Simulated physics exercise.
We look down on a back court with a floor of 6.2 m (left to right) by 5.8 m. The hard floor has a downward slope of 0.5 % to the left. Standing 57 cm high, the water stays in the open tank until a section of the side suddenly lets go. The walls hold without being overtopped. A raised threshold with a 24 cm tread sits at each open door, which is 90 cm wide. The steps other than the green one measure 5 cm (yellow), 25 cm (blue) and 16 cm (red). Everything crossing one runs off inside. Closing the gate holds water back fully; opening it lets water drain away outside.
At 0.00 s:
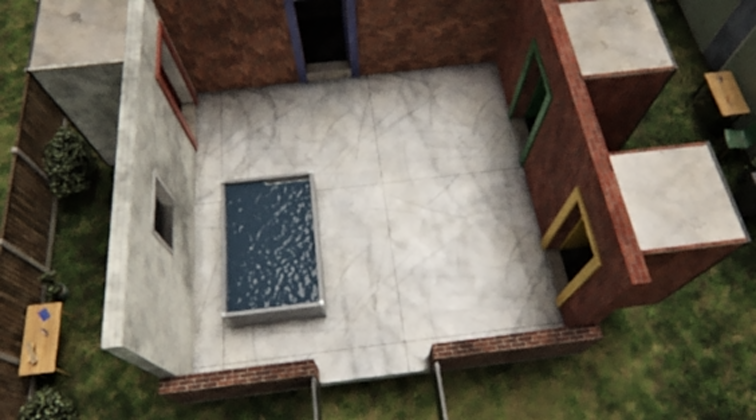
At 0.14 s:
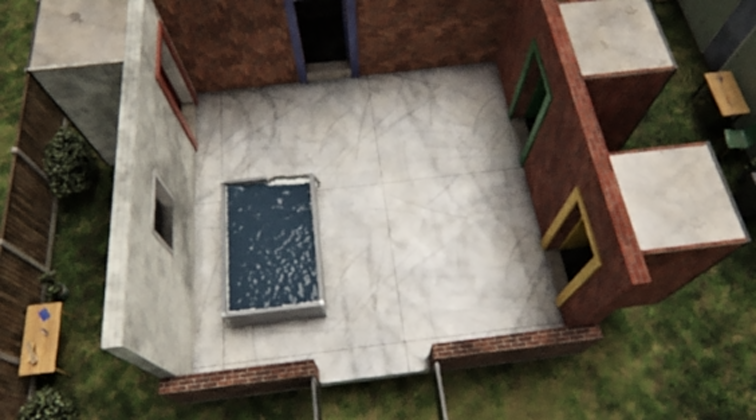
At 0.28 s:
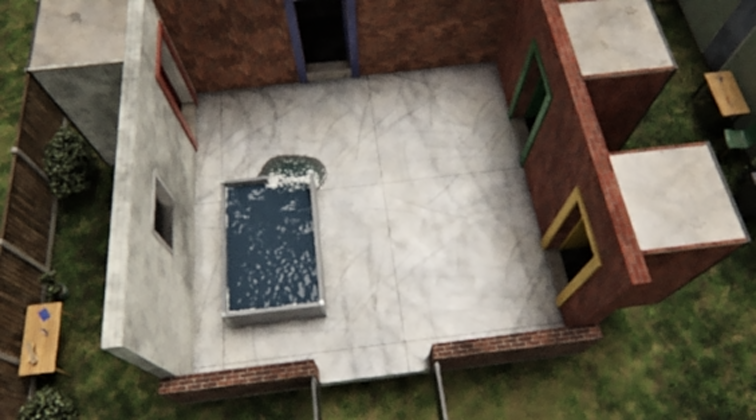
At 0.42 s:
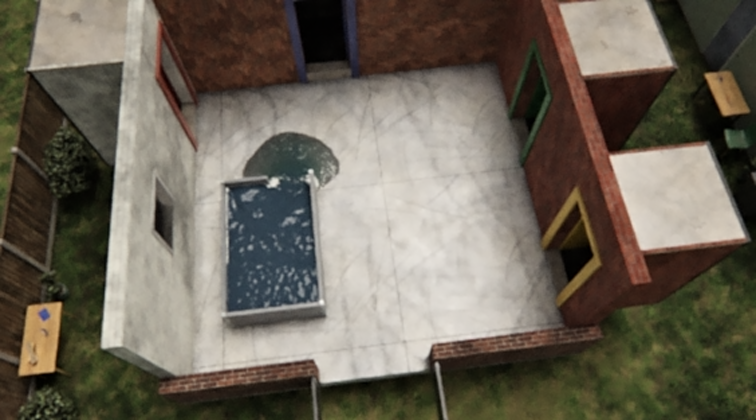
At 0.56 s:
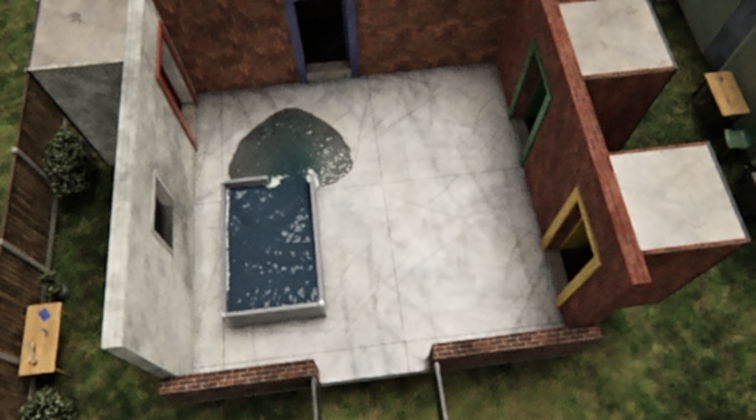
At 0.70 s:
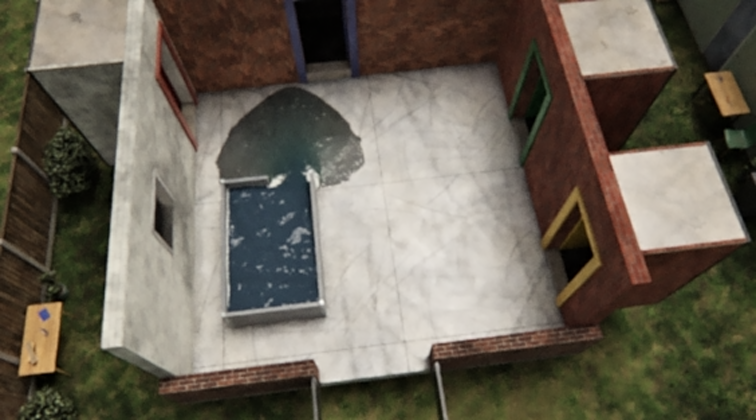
In a walled court, water pours from the tank's far side and spreads across the floor.
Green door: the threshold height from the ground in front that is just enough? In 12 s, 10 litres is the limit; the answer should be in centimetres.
6 cm.
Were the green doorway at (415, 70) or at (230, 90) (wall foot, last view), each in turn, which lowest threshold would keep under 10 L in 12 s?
In turn: Roughly 7.0 cm, roughly 18 cm.
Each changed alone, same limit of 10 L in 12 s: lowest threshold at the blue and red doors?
Roughly 19 cm for the blue door and roughly 16 cm for the red door.
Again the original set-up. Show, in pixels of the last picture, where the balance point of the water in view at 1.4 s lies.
Centre of the water: Approx. (281, 218) px.
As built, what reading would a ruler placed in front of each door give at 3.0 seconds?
Depths in cm - yellow: 0, green: 0, blue: 19, red: 17.
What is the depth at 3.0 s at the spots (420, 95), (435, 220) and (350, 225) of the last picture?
Depths in order: 8 / 0 / 0 cm.
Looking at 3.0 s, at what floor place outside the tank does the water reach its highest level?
Near (206, 93).
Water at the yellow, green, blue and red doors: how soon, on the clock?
Front arrival: Yellow 5.0 seconds, green 3.4 seconds, blue 0.9 seconds, red 1.3 seconds.
After 1.4 s water covers 20 % of the floor, deepest (30 cm) near (292, 185); it has not reached the green door.
After 3.0 s water covers 35 % of the floor, deepest (25 cm) near (206, 93); it has not reached the green door.
After 12.0 s water covers 95 % of the floor, deepest (9 cm) near (194, 372); 5 cm at the green door, 0 litres in over its 10 cm threshold.
At the green door as built, the water arrived by 3.5 s and peaked near 9 cm at 4.8 s.
Run again over the same 12 s with other heights there, 15 litres in over 5.5 cm, 7 litres over 6.5 cm. The limit of 10 litres is kept from about 6 cm up.
